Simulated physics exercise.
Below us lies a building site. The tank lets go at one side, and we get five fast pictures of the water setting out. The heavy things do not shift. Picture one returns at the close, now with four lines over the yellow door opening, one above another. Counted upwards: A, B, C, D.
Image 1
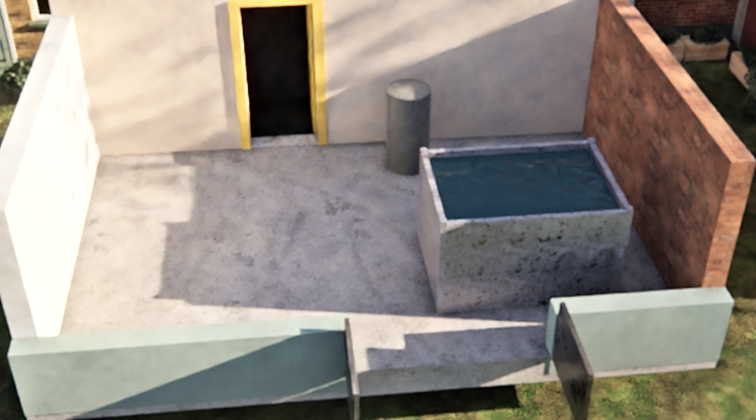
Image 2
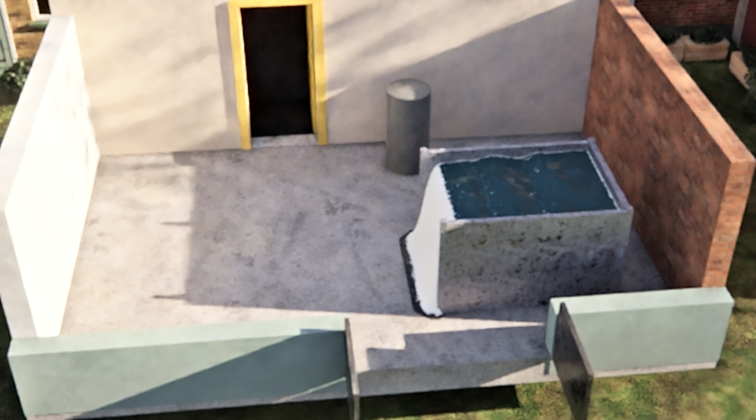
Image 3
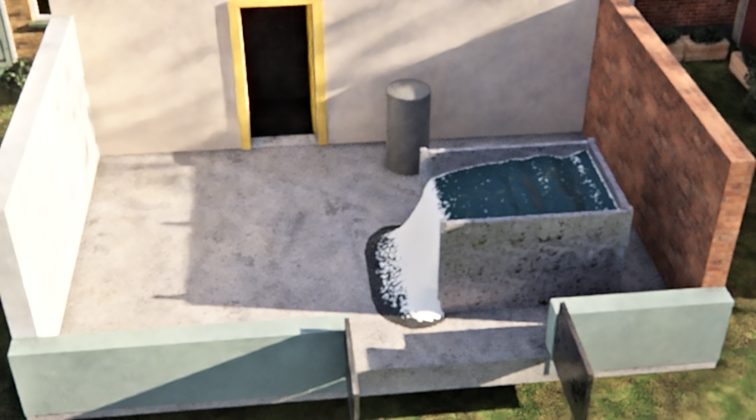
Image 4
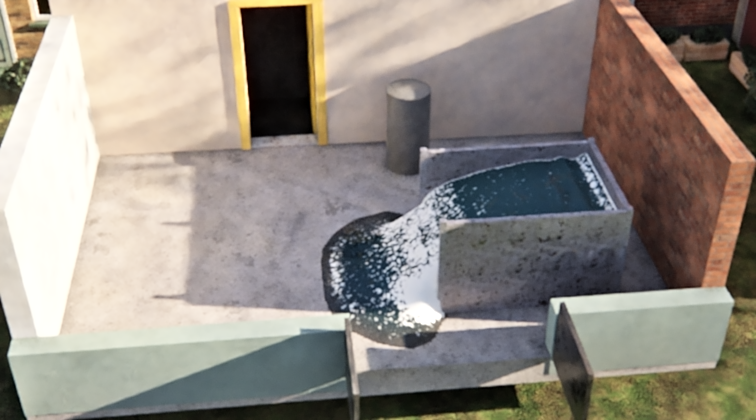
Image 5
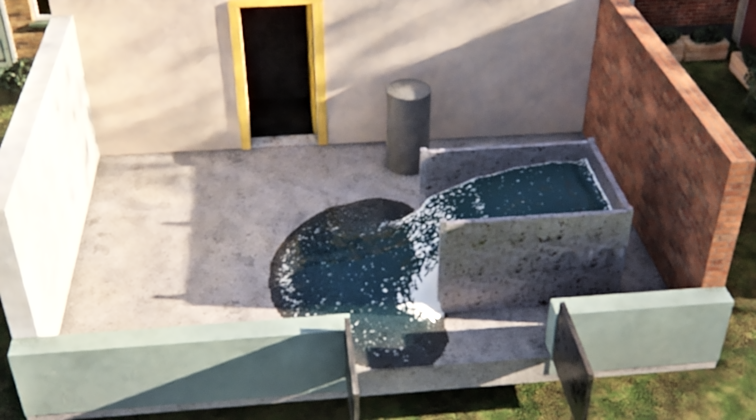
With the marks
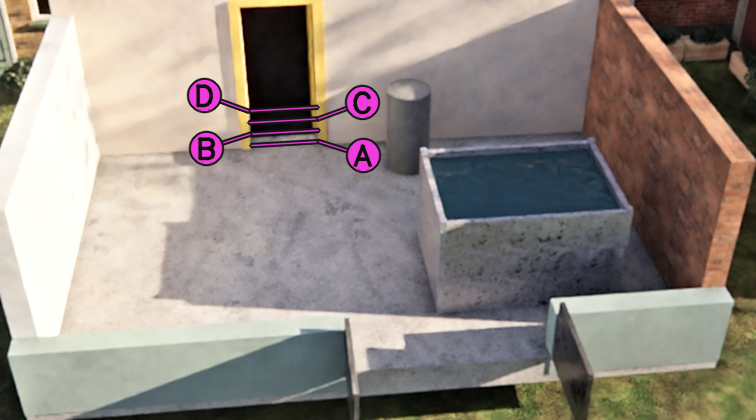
Water burst out of the left side of a full concrete tank in a walled yard, foaming down onto the dry floor and spreading in a dark, widening pool toward the left and the front.
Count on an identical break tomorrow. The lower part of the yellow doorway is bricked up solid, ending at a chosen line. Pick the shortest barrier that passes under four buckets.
Use line B.
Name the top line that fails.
That is line A.
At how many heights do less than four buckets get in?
Three of them.
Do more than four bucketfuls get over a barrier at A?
Yes, it does.
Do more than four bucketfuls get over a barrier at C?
No.
On the marked copy, A at (285, 143); B at (284, 132); C at (283, 120); D at (283, 109); from the bottom up A, B, C, D.
If A is chosen, about 13 bucketfuls get in.
If B is chosen, nothing gets over.
If C is chosen, nothing gets over.
If D is chosen, nothing gets over.
